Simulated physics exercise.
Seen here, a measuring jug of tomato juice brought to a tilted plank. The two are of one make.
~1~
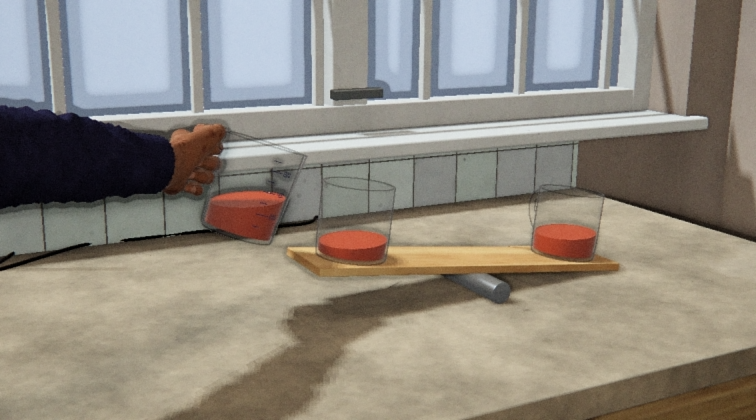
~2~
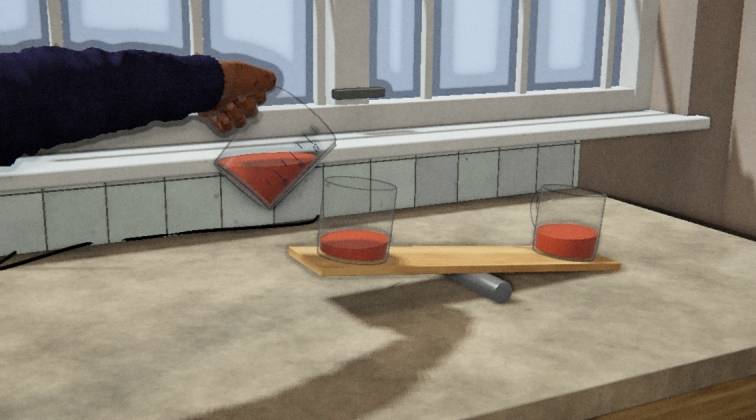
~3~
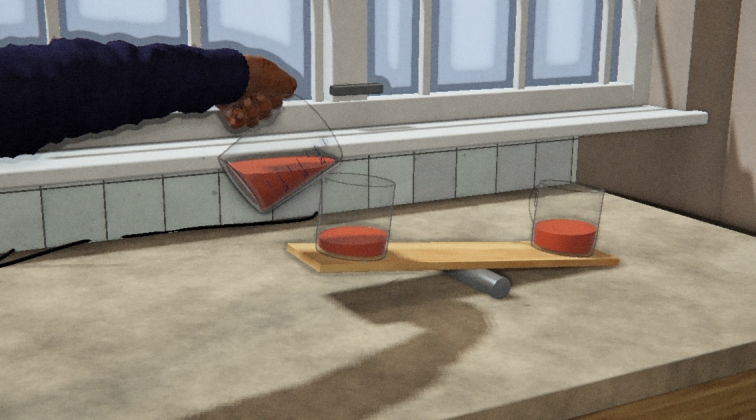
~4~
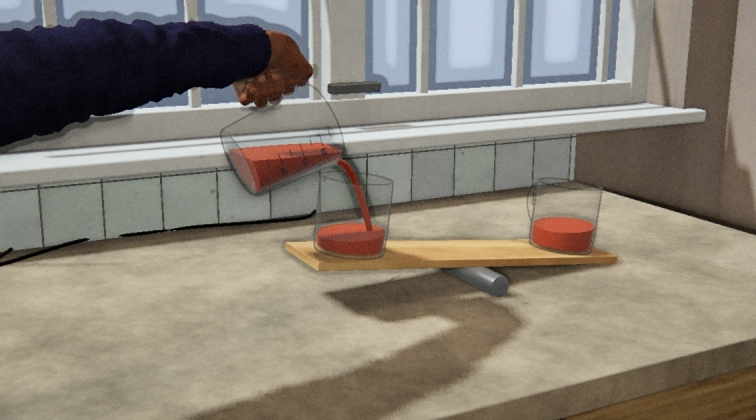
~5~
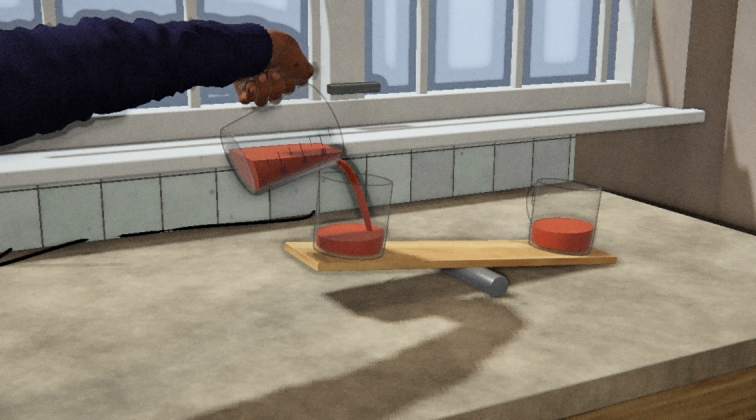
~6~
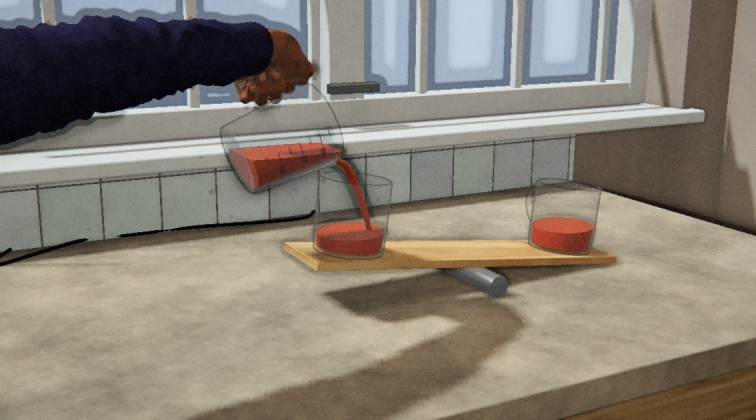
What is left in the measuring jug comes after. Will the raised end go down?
In the end the plank tips the other way.
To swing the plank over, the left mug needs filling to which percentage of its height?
Some 30 per cent.
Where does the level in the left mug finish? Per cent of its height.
I make it 55 per cent.
Shortly, the left mug is about a third full; the plank has swung over, and that end is down.
Then, the left mug is about half full; the plank has swung over, and that end is down.
At the finish, the left mug is about half full; the plank has swung over, and that end is down.
